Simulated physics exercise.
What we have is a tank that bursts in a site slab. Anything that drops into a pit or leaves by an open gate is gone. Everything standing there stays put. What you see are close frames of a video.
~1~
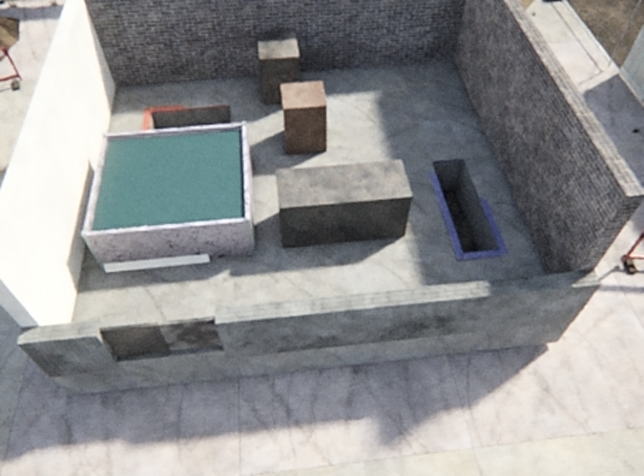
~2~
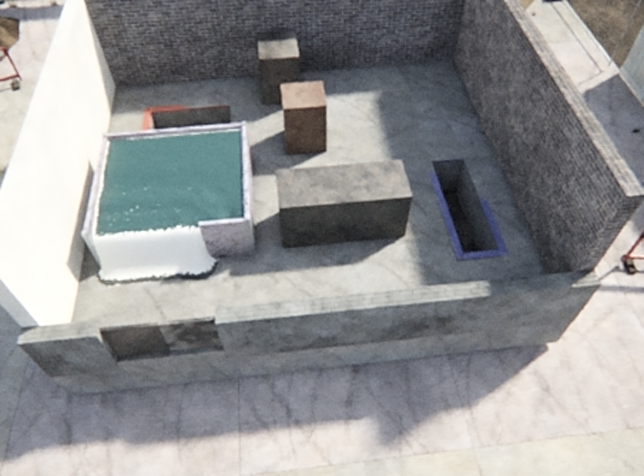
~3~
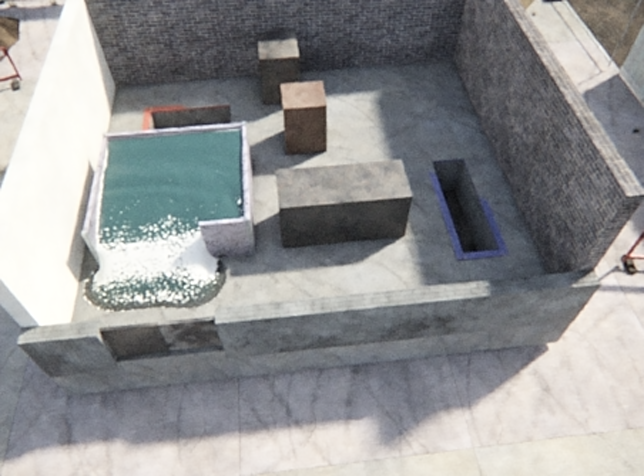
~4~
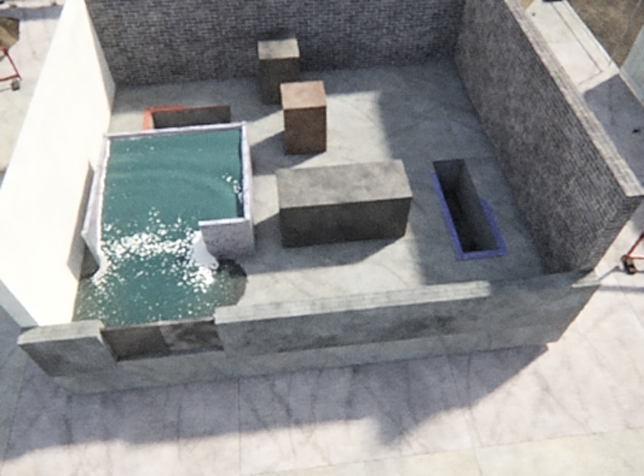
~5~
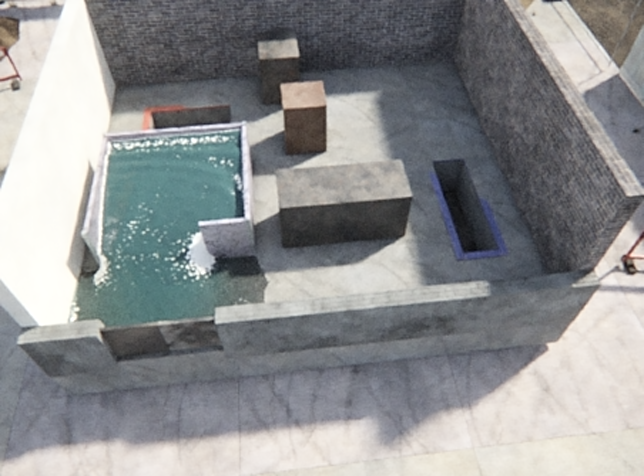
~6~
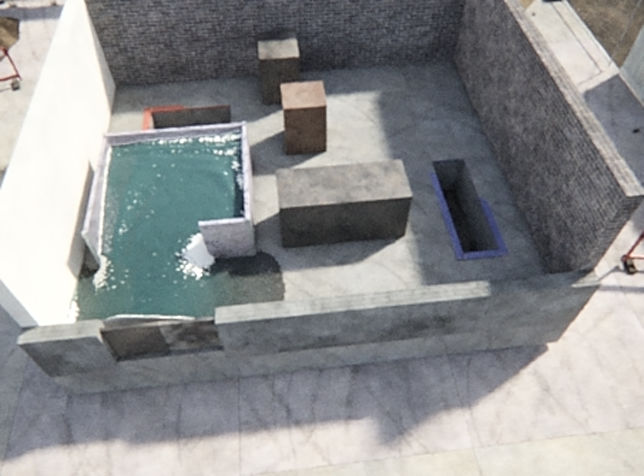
Walled concrete site slab with a square water tank bursting at its front side, water pouring out and spreading across the floor.
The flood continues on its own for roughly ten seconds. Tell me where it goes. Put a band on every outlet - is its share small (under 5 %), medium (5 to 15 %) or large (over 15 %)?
In the end, the gate has a small share, the red pit has a medium share, the blue pit has a large share.
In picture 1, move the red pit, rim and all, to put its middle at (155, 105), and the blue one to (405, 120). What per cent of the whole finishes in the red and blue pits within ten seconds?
Measured shares in per cent - red 15, blue 14.
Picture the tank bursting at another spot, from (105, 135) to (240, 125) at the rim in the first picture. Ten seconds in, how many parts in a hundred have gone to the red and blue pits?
Shares: Red at 80 percent, blue at 2 percent.
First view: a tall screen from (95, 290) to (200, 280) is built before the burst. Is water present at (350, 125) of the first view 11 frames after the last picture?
That spot: Spared.
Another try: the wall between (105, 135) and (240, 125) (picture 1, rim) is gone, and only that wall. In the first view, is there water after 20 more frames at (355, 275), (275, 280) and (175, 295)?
First spot spared, second spot spared, third spot spared.
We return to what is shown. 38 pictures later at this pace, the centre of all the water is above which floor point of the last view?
(252, 231).
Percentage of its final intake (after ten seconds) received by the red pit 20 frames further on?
Estimate: Roughly 10 %.
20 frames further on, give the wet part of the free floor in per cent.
Close to 50 %.
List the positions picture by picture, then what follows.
The first frame shows the water tank at (173, 178) is whole and still.
In the second frame, water pours out at (153, 249) and has run to (211, 268).
In the third frame, water pours out at (154, 251) and has run to (211, 294).
In the fourth frame, the front is at a hidden place, out from the gap at (154, 253).
In the fifth frame, water pours out at (154, 253) and has run to a hidden place.
In the sixth frame, water pours out at (154, 253) and has run to a hidden place.
A moment on, water covers 15 % of the floor; the gate 0 %, the red pit 0 %, the blue pit 0 %.
Next, water covers 30 % of the floor; the gate 0 %, the red pit 0 %, the blue pit 0 %.
Then, water covers 50 % of the floor; the gate 0 %, the red pit 1 %, the blue pit 4 %.
Later, water covers 70 % of the floor; the gate 0 %, the red pit 4 %, the blue pit 17 %.
In the end, water covers 90 % of the floor; the gate 0 %, the red pit 9 %, the blue pit 32 %.
